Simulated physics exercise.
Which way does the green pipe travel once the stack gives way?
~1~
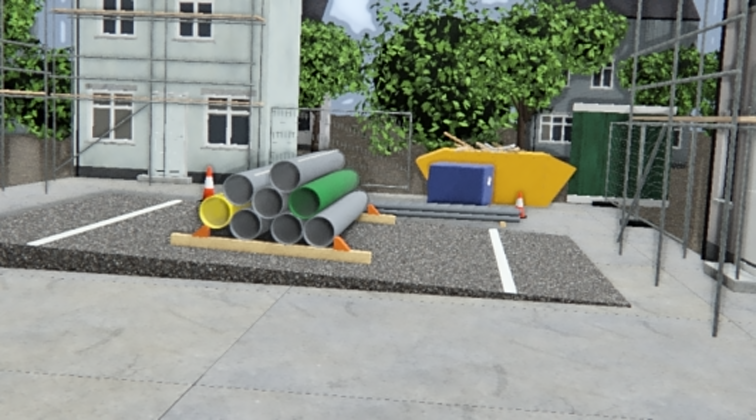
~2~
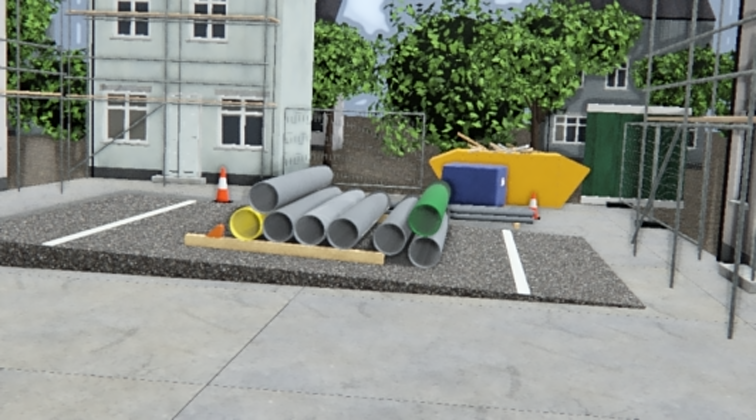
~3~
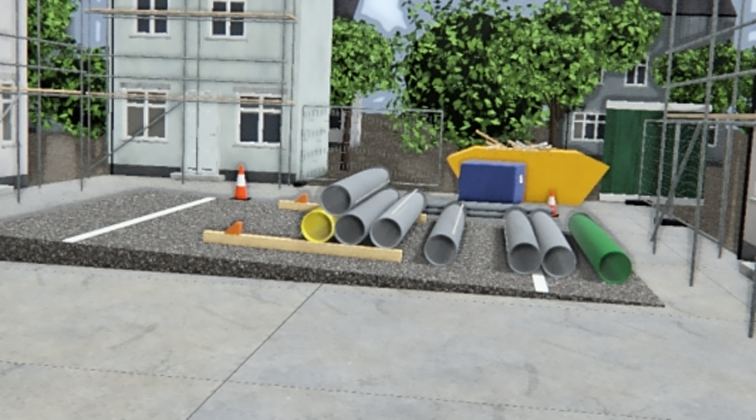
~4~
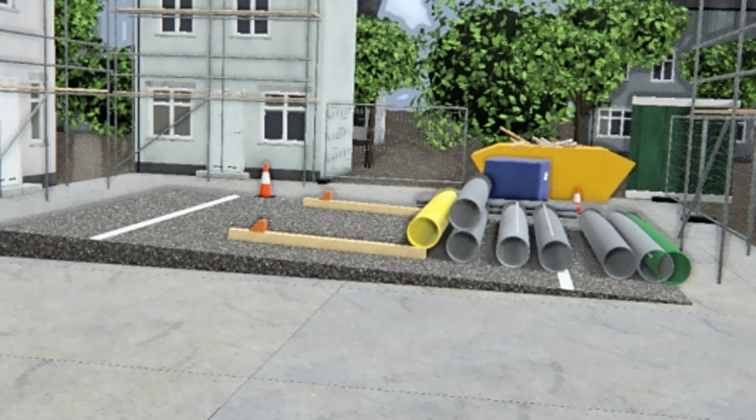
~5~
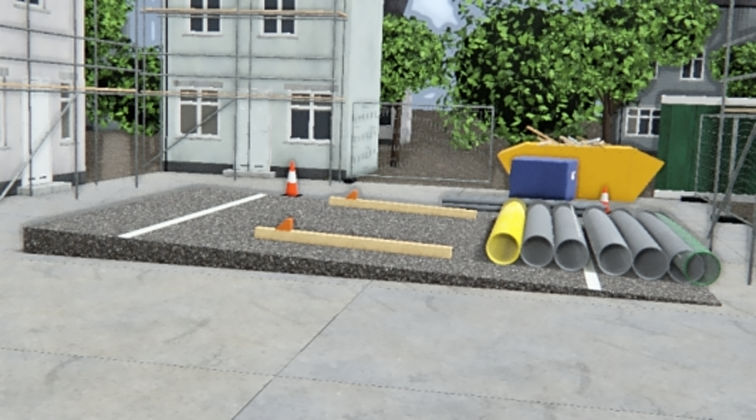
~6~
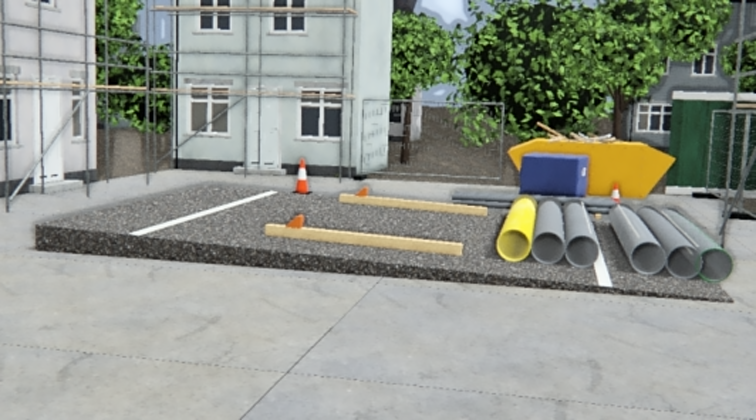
It rolls to the right, coming off the bearers and passing over the white line on that side.
